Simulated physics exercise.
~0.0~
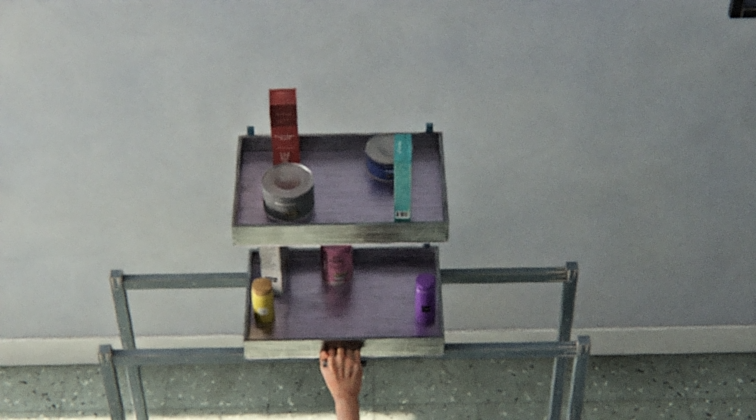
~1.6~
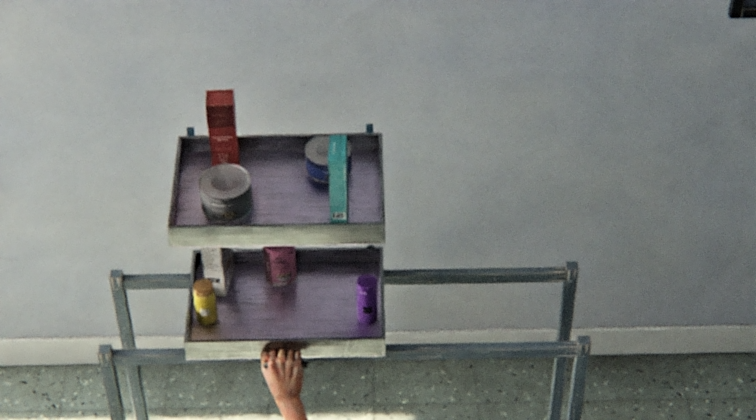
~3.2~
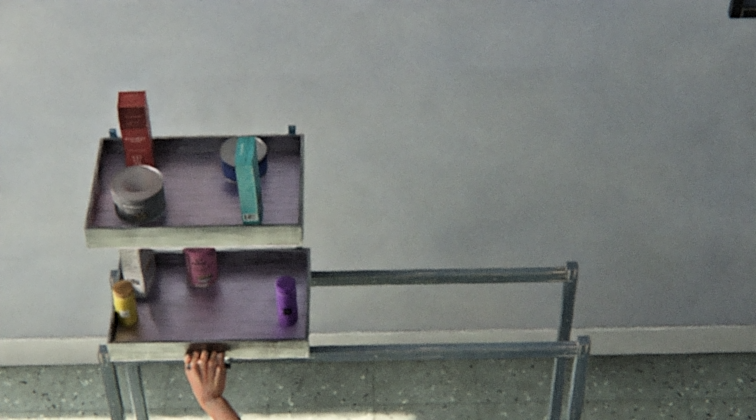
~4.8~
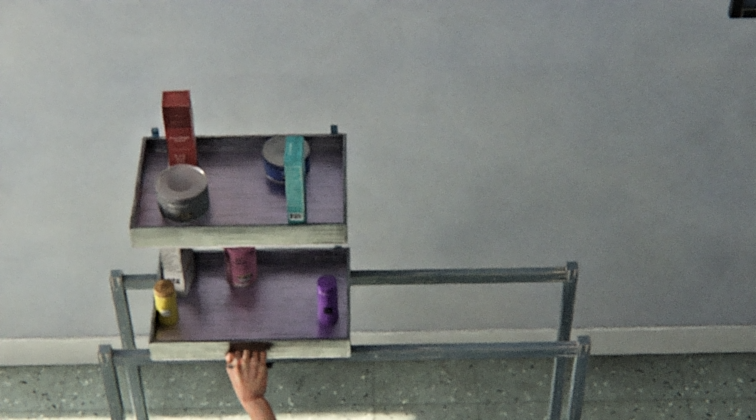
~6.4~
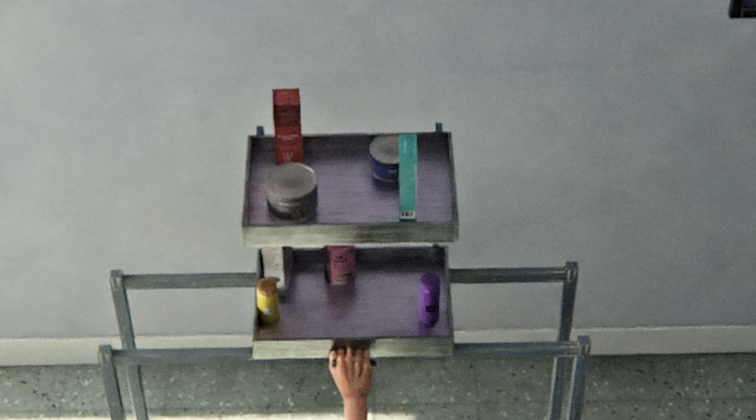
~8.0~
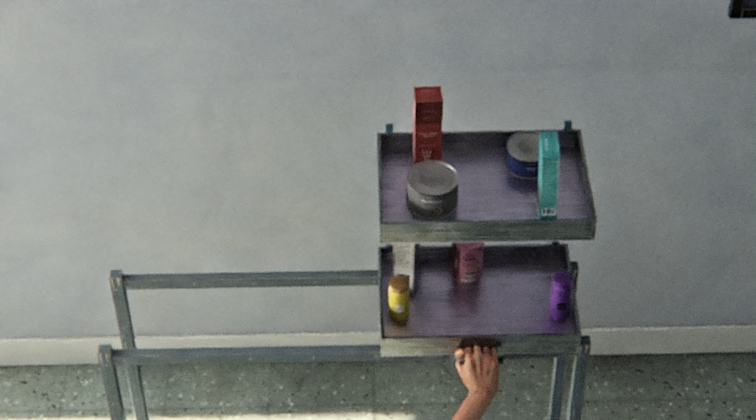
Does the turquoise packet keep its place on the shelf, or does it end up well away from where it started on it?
The turquoise packet keeps its place, still standing upright on the right side of the upper level when the shelf is at the right end.
